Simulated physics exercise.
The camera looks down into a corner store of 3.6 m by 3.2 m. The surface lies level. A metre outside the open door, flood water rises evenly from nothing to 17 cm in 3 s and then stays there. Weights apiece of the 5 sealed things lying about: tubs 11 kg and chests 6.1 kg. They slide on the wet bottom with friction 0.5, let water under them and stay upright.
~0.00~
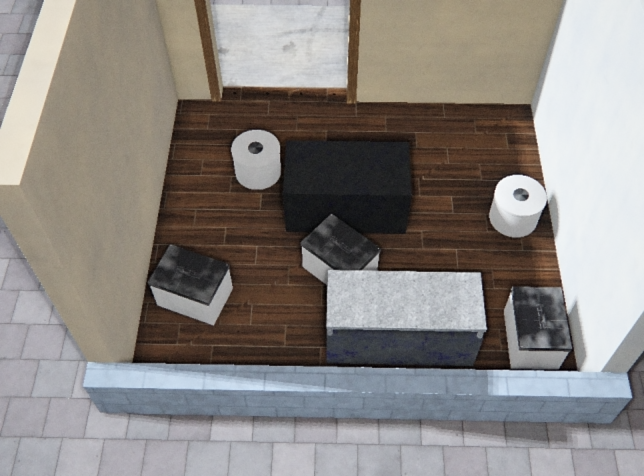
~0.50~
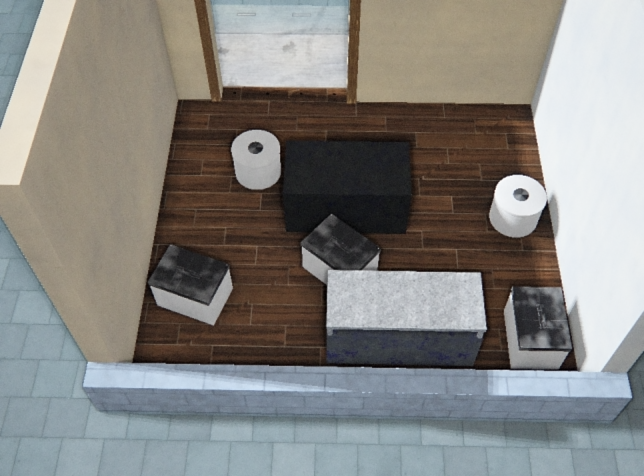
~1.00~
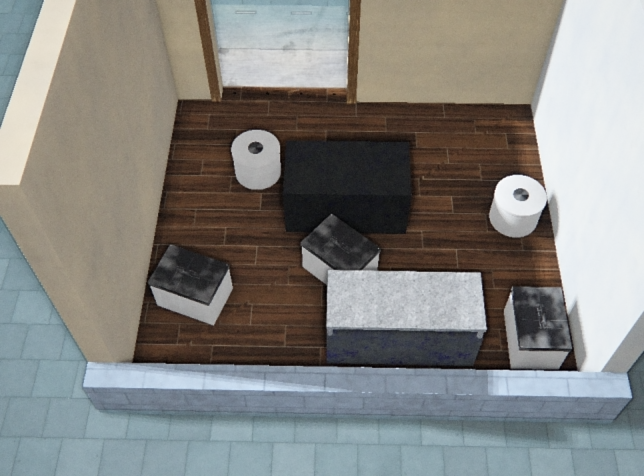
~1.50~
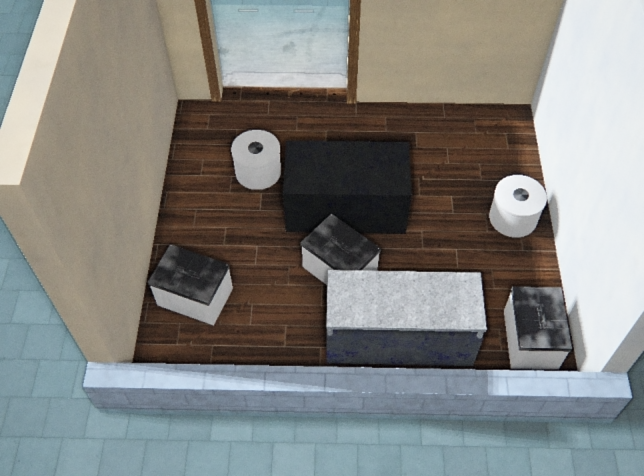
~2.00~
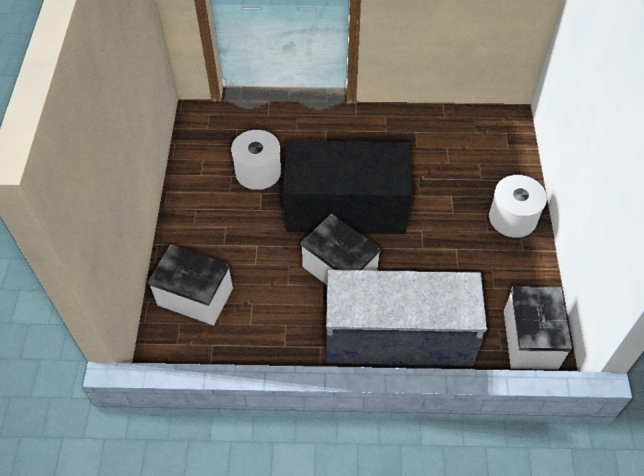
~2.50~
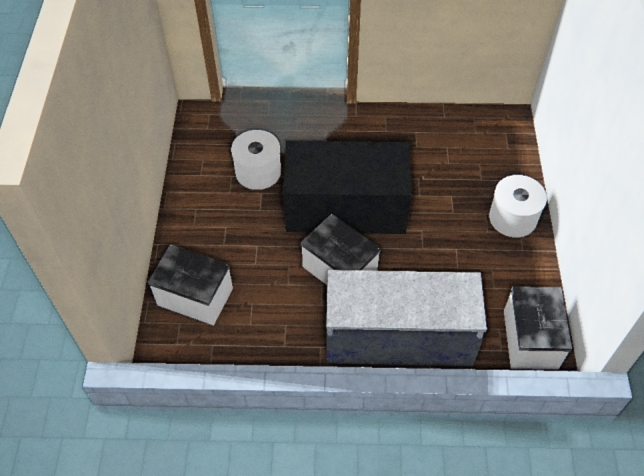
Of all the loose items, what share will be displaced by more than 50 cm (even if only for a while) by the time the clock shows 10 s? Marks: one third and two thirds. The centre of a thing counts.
That comes to from one to two thirds.
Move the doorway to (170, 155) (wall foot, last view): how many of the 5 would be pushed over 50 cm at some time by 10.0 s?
In that case 2 of them.
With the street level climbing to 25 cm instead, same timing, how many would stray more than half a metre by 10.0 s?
Then 4.
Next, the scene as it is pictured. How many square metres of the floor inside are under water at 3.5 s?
Some 2.0 m2.
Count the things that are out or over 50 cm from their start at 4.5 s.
By then 1.
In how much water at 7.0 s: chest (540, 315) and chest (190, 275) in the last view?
Roughly 1 and 11 cm.
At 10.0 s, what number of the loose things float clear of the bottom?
At that moment 5.
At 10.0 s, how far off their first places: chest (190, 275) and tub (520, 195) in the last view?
In turn: 100 cm, 20 cm.
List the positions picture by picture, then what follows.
A tub at (256, 148) rests on the ground; a chest at (189, 273) rests on the ground; 0.0 m2 under water; 0 of 5 have shifted, in the first frame.
A tub at (256, 148), on the bottom; a chest at (189, 273), on the bottom; 0.0 m2 under water; 0 of 5 have shifted, in the second frame.
A tub at (256, 148), on the bottom; a chest at (189, 273) rests on the ground; water covers 0.0 m2; 0 of 5 have shifted, in the third frame.
A tub at (256, 148) rests on the ground; a chest at (189, 273), on the bottom; water covers 0.0 m2; 0 of 5 have shifted, in the fourth frame.
A tub at (256, 148) rests on the ground; a chest at (189, 273) rests on the ground; 0.0 m2 under water; 0 of 5 have shifted, in the fifth frame.
A tub at (256, 148) rests on the ground; a chest at (189, 273) rests on the ground; water covers 0.6 m2; 0 of 5 have shifted, in the sixth frame.
After 3.5 s 0 of 5 are over 50 cm from their spots; 0 afloat.
After 4.5 s 1 of 5 are over 50 cm from their spots; 0 afloat.
After 7.0 s 2 of 5 are over 50 cm from their spots; 2 afloat.
After 10.0 s 3 of 5 are over 50 cm from their spots, and 3 have been at some point; 5 afloat.
